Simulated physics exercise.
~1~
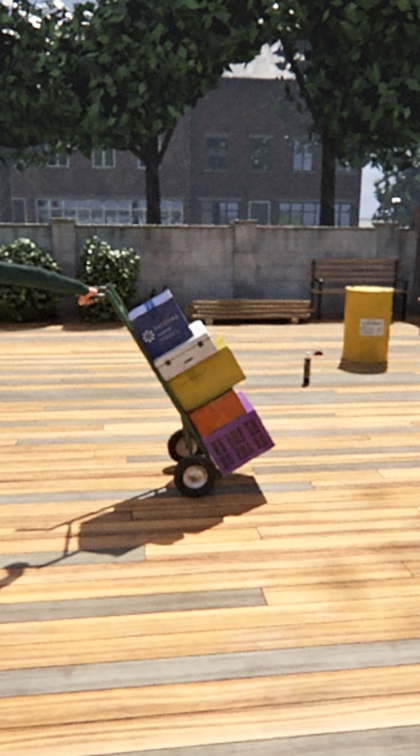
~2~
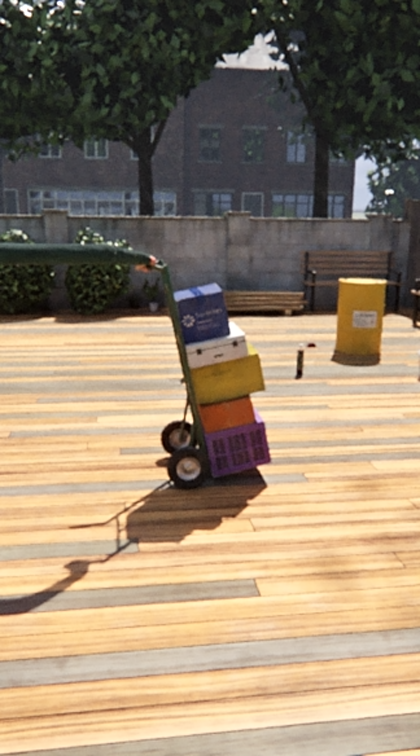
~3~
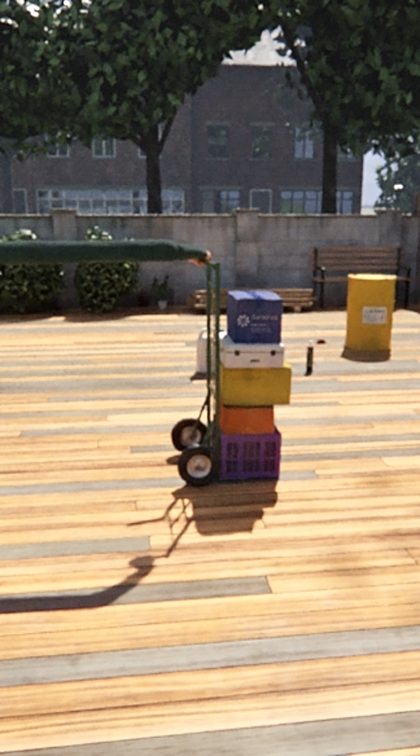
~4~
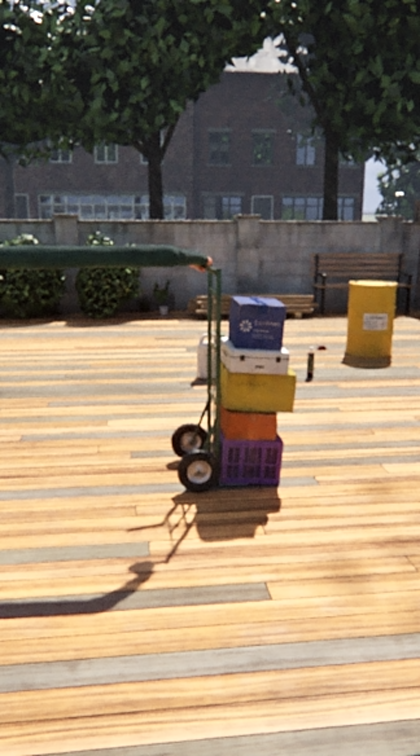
A green-sleeved arm reaching in from the left tipped a loaded hand truck upright on a sunlit wooden deck, and its stack of blue, white, yellow, orange and purple boxes and crate swung up with it, ending still piled, the blue box on top.
